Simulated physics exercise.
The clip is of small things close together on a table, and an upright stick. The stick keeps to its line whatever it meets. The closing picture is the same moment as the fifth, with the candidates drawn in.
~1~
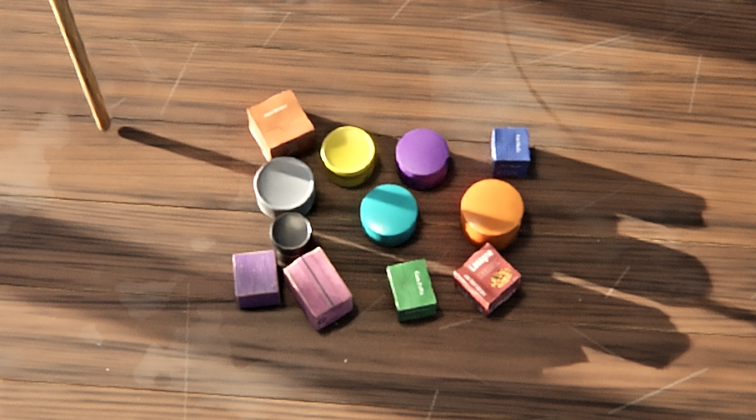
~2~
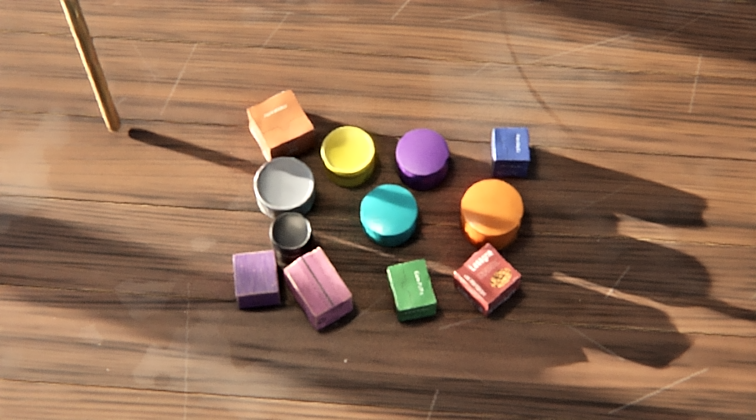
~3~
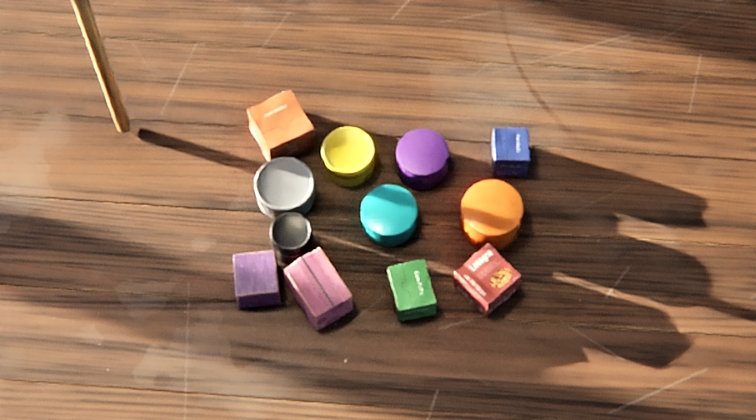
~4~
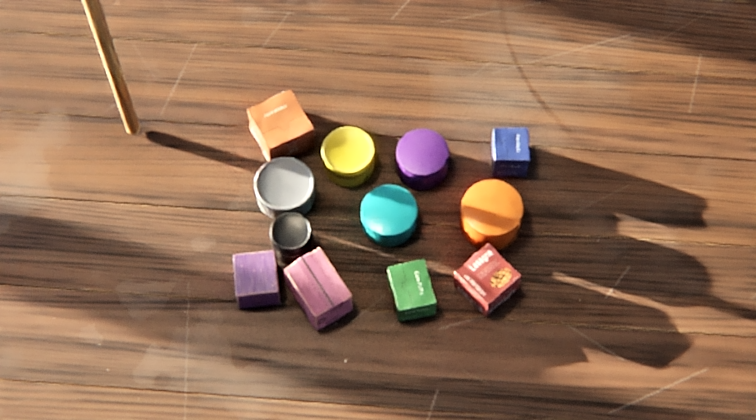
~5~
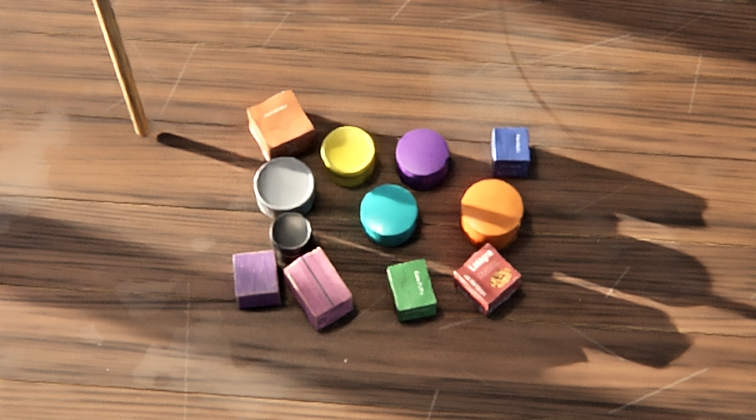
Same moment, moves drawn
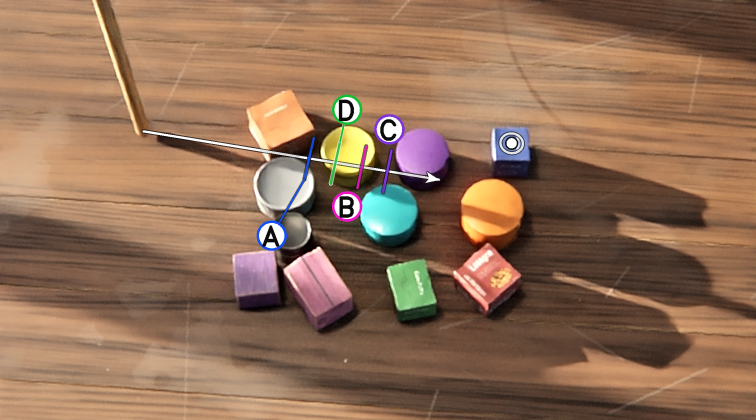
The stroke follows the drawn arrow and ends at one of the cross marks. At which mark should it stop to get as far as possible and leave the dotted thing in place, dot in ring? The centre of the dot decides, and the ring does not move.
It should halt at C.
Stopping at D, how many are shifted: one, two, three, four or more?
In all, two.
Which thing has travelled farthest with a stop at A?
It is the orange box.
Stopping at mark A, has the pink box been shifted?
By then, no.
On the copy, A at (309, 158); B at (362, 167); C at (388, 172); D at (336, 163); the arrow from (143, 131) to (439, 179); the white dot at (511, 143).
On C. First, foot of the stick (230, 147).
Then, foot of the stick (320, 161); orange box (303, 119).
Finally, foot of the stick (388, 172); yellow tub (418, 174); purple tin (471, 164); the dot is still in its ring.
By contrast, A keeps the dot in but is short; B keeps the dot in but is short; D keeps the dot in but is short.
